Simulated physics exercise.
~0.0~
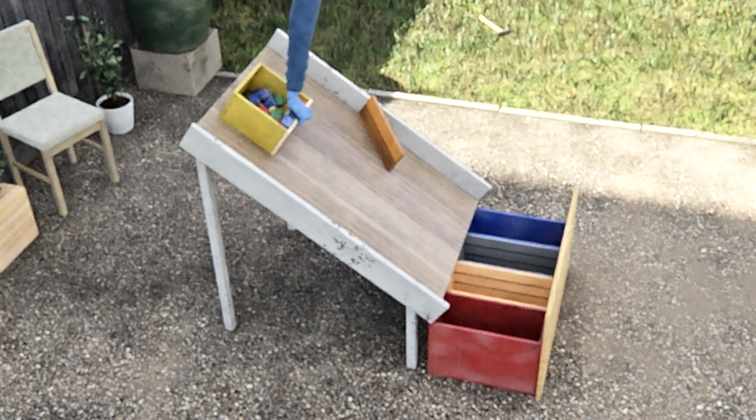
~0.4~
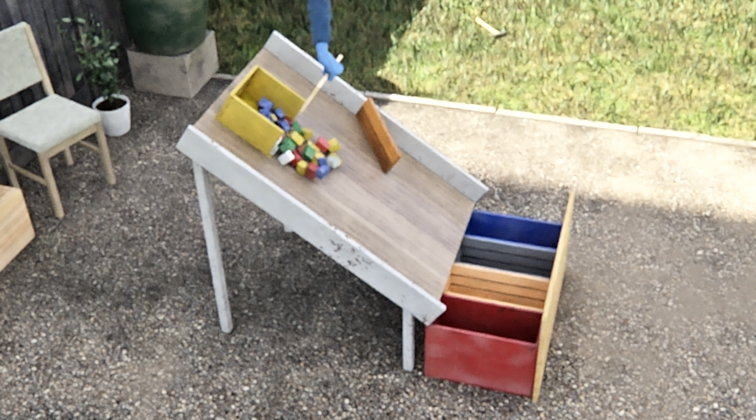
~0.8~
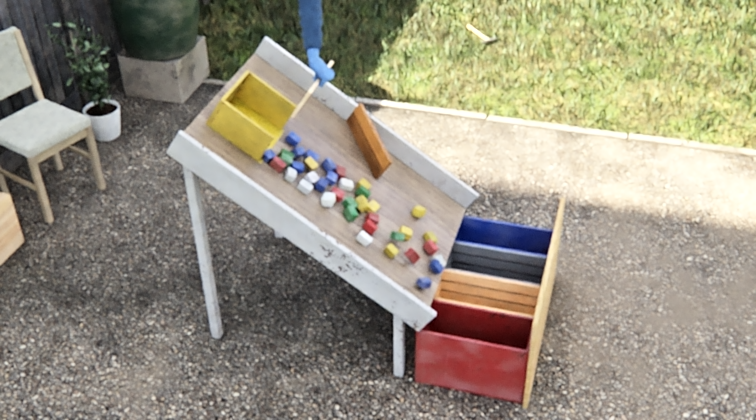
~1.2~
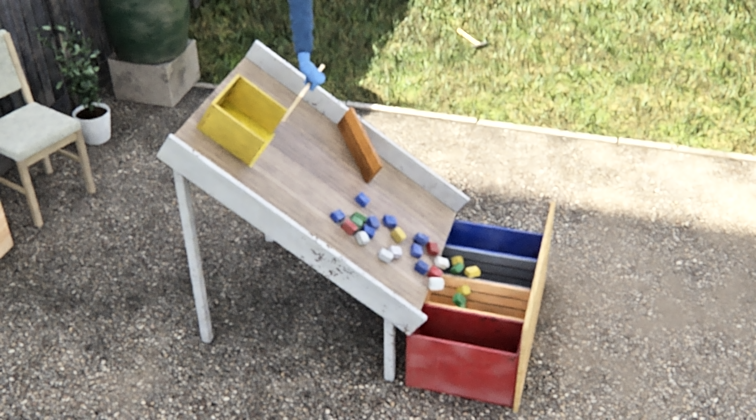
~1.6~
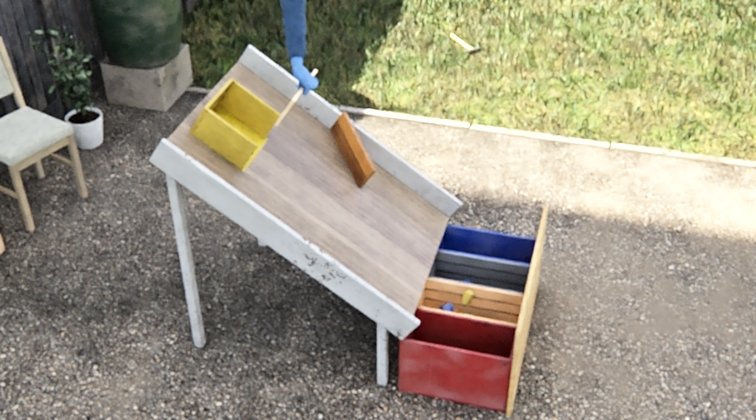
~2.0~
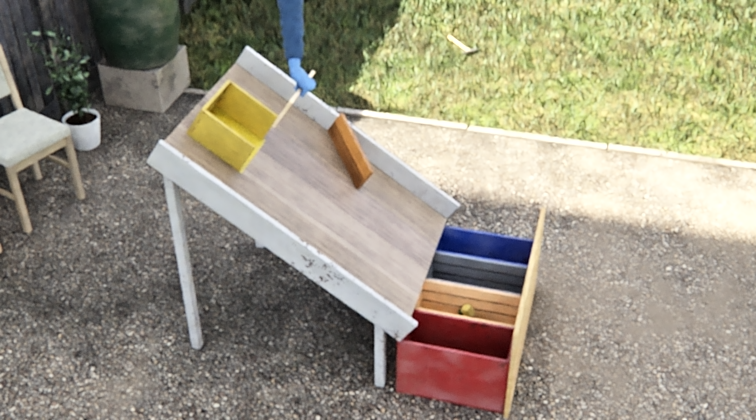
The video shows a blue-gloved hand lifting the gate of a yellow pen atop a sloping wooden table, releasing colourful toy bricks that tumble down past an angled board into the bins below, leaving the slope empty and a yellow brick visible in the wooden tote.
